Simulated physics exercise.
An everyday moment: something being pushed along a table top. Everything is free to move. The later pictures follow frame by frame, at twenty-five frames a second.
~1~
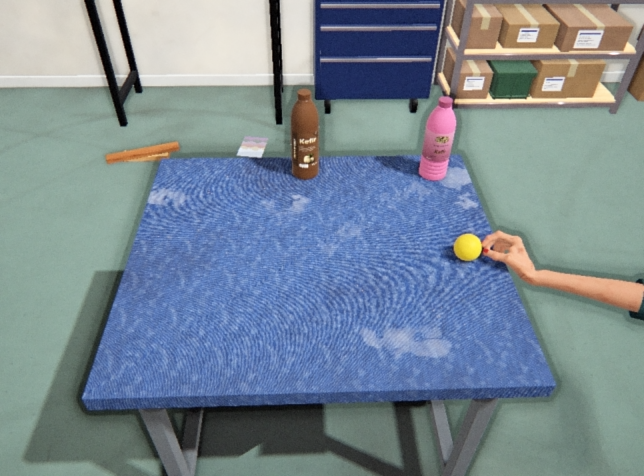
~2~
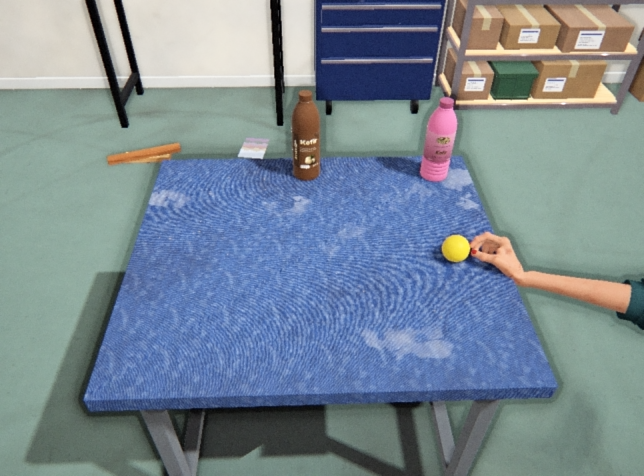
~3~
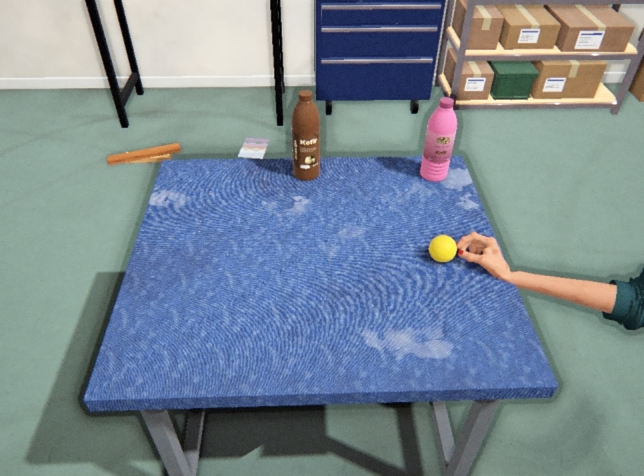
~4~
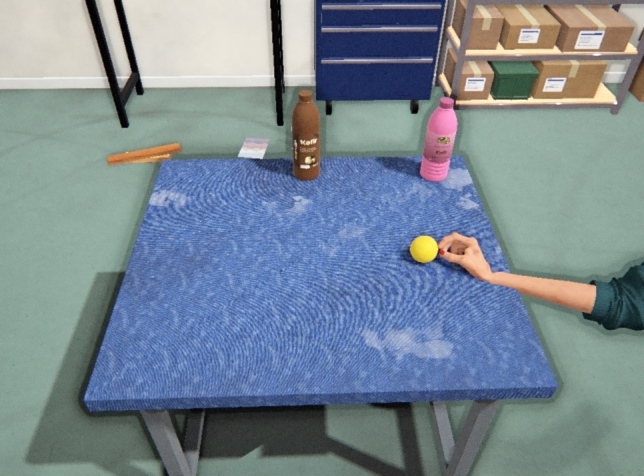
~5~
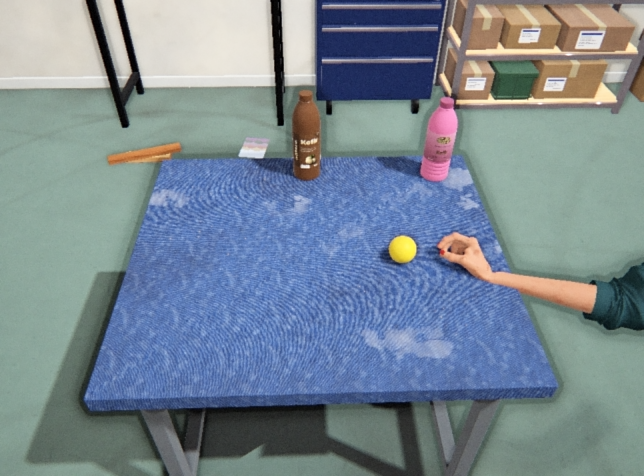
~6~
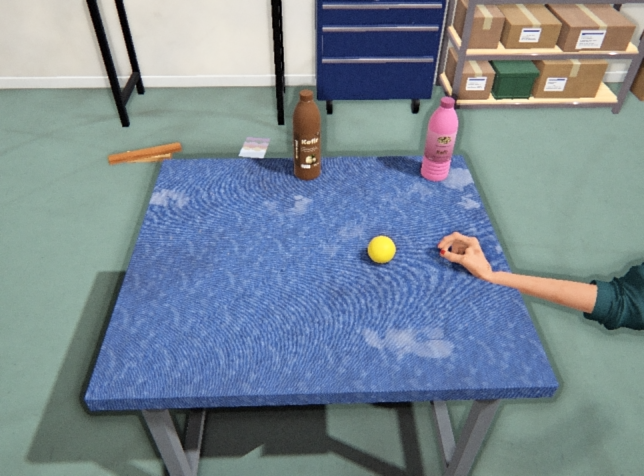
On a blue table, a hand pushes a yellow lemon left and it rolls onward alone.
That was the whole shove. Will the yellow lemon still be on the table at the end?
The yellow lemon goes over the edge.
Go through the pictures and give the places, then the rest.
In the first frame, under the hand; yellow lemon (468, 247).
In the second frame, under the hand; yellow lemon (456, 249).
In the third frame, under the hand; yellow lemon (443, 249).
In the fourth frame, yellow lemon (424, 249).
In the fifth frame, yellow lemon (402, 250) moved about its own width.
In the sixth frame, yellow lemon (381, 250) moved well along.
Then, 0.20 s later than the last frame, yellow lemon moved well along near (276, 252).
Then, 0.40 s later than the last frame, yellow lemon moved well along near (175, 254).
Then, 0.70 s later than the last frame, yellow lemon now off the table.
Then, 0.90 s later than the last frame, things are still on the move.
When it is over, off the table, yellow lemon.
